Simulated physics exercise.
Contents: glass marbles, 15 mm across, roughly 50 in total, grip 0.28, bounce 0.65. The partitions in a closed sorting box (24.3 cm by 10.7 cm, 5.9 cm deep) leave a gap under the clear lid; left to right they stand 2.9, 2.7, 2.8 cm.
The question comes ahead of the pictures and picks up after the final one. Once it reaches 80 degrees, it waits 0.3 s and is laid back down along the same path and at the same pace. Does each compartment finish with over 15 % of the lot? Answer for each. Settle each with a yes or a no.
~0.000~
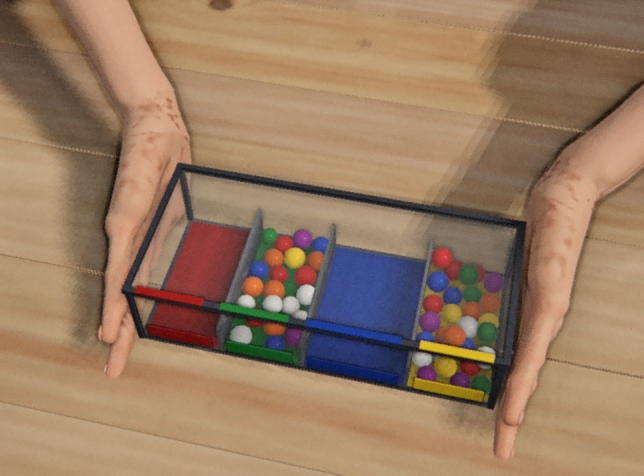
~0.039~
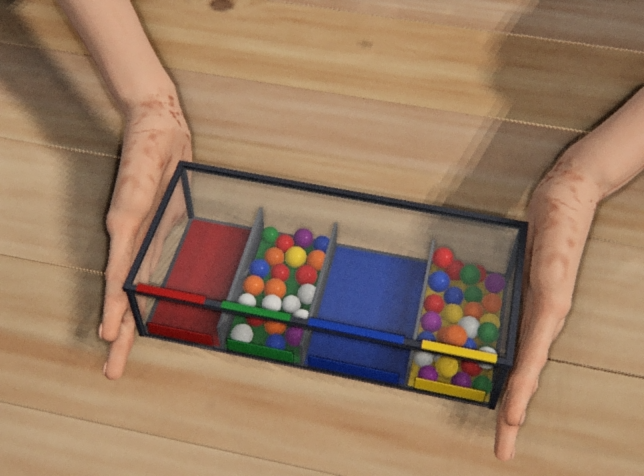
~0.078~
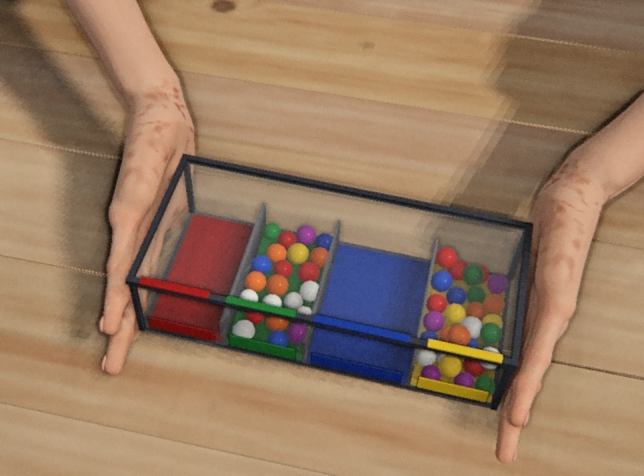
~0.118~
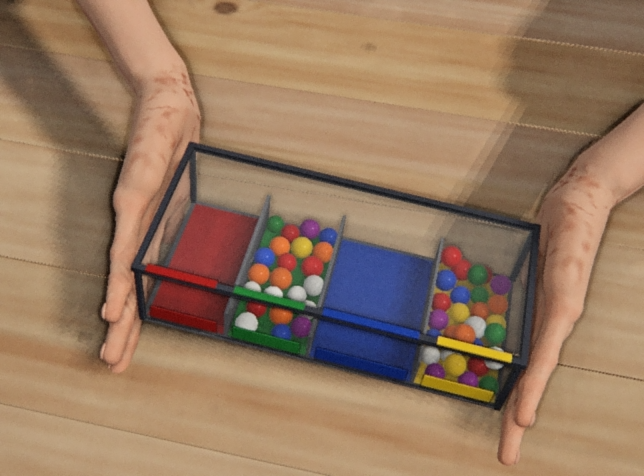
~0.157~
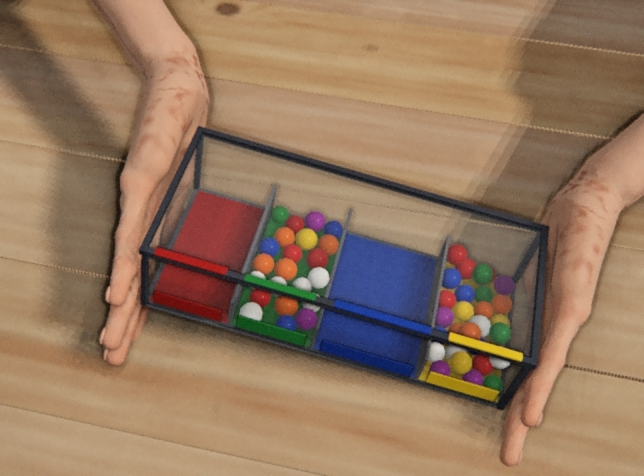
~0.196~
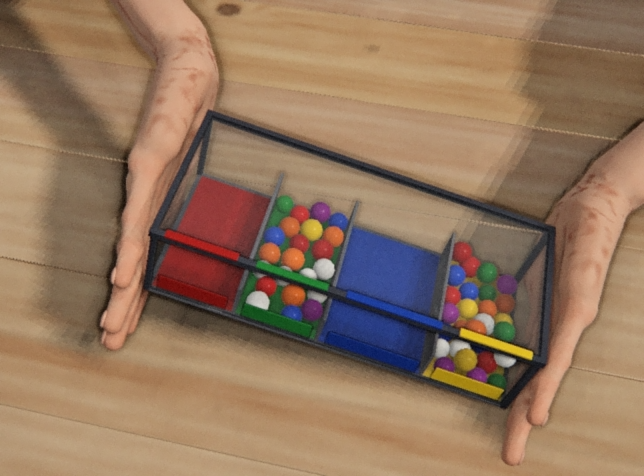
For red compartment, no; for blue compartment, no; for green compartment, yes; for yellow compartment, yes.
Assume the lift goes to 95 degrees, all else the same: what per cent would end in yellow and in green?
With that change you'd see yellow at 90 % and green at 0 %.
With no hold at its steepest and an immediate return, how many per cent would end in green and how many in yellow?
In that case green 25, yellow 70.
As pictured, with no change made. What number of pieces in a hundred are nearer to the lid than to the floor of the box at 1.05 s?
Roughly 20 per cent.
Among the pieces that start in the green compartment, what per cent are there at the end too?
Around 50 percent stays put.
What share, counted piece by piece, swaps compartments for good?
It works out to about 20 per cent.
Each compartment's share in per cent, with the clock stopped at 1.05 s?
Red 0 %, blue 10 %, green 35 %, yellow 55 %.
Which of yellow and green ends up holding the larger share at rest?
Answer: Yellow.
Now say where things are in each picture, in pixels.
The first frame shows box tilt 0 degrees, front corners at (129, 288) and (503, 361); green 45 %, yellow 55 %.
The second frame shows box tilt 1 degrees, front corners at (130, 286) and (505, 361).
The third frame shows box tilt 3 degrees, front corners at (133, 279) and (511, 361).
The fourth frame shows box tilt 6 degrees, front corners at (139, 266) and (520, 361), lowest corner right back.
The fifth frame shows box tilt 10 degrees, front corners at (147, 249) and (530, 360), lowest corner right back.
The sixth frame shows box tilt 14 degrees, front corners at (157, 231) and (539, 359), lowest corner right back; green 45 %, yellow 55 %. Its pace works out near 105 degrees a second.
After 1.05 s, tilt 80 degrees; blue 10 %, green 35 %, yellow 55 %.
After 1.61 s, tilt 43 degrees; blue 5 %, green 20 %, yellow 75 %.
After 2.24 s, tilt 0 degrees; blue 5 %, green 20 %, yellow 75 %.
By 3.2 s all is still; red 0 %, blue 5 %, green 20 %, yellow 75 %.
